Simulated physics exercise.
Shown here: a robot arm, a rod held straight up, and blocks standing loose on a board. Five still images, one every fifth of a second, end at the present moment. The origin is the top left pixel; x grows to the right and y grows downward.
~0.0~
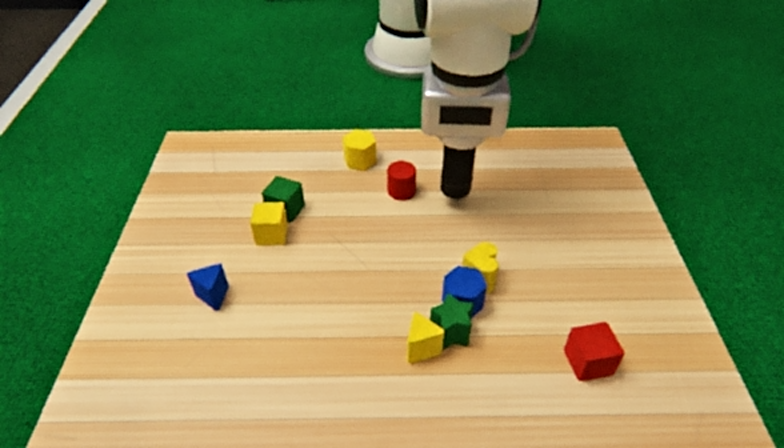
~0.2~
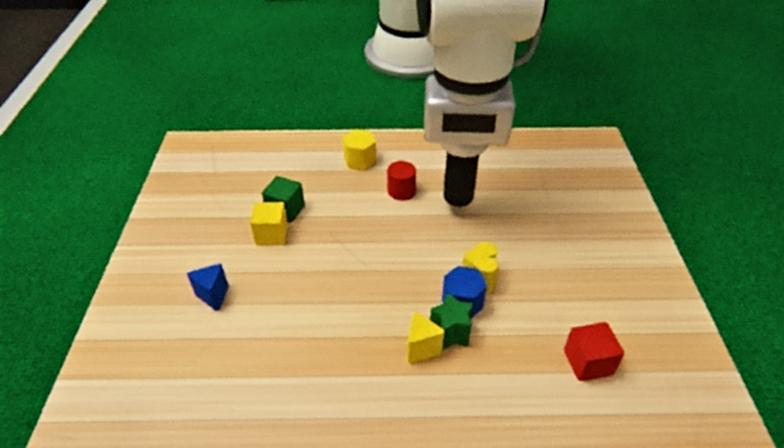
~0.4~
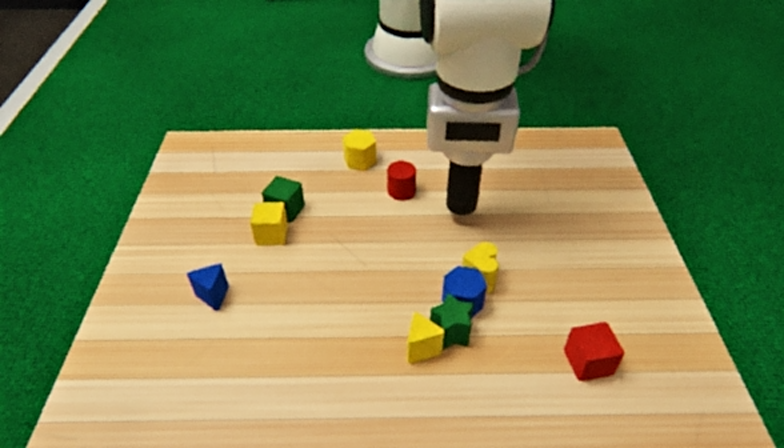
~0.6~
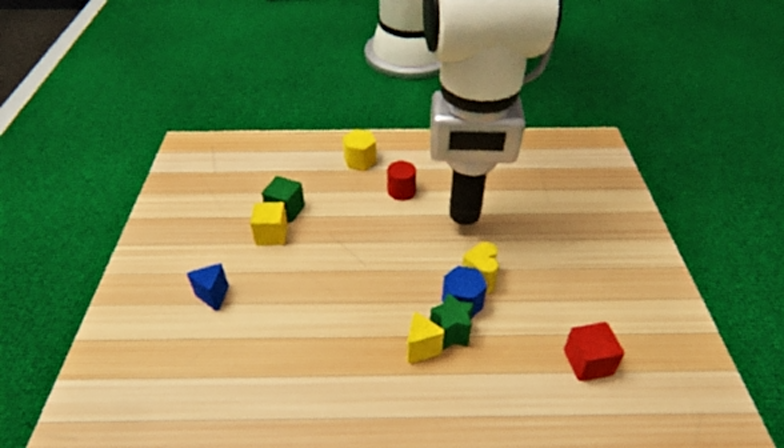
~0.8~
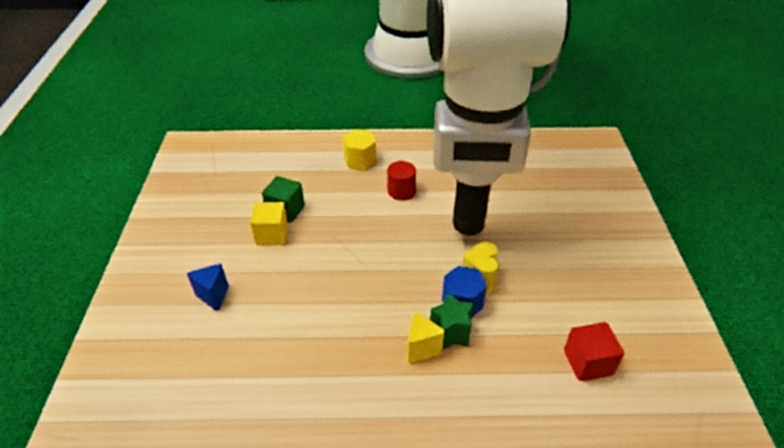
The video shows a robot arm holding an upright black rod above a wooden board of scattered colored blocks, moving it a short way toward the viewer and slightly right, nearer the yellow heart, while the blocks stay still.
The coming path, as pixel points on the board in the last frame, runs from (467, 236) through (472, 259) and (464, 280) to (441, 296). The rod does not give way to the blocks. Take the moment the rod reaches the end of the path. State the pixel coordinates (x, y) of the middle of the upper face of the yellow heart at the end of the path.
It sits at (499, 273).
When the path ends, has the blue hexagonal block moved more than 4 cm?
Final answer: No.
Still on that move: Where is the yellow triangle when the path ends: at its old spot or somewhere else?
Moved off its spot.
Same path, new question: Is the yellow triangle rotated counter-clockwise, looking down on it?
Going by the path, no.
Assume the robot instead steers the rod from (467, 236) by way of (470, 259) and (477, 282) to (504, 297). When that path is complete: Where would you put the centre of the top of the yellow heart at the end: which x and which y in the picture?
Its top centre lands on (533, 298).
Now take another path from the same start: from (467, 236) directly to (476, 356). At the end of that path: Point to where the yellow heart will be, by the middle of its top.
Around pixel (512, 285).
On the path given first. Halfway along, rod at (473, 259); yellow heart at (496, 269), turned 15° clockwise.
At the end, rod at (442, 285); yellow triangle at (417, 340), turned 35° clockwise; green star-shaped block at (453, 337), turned 30° anticlockwise; blue hexagonal block at (449, 305), turned 25° anticlockwise; yellow heart at (499, 273).
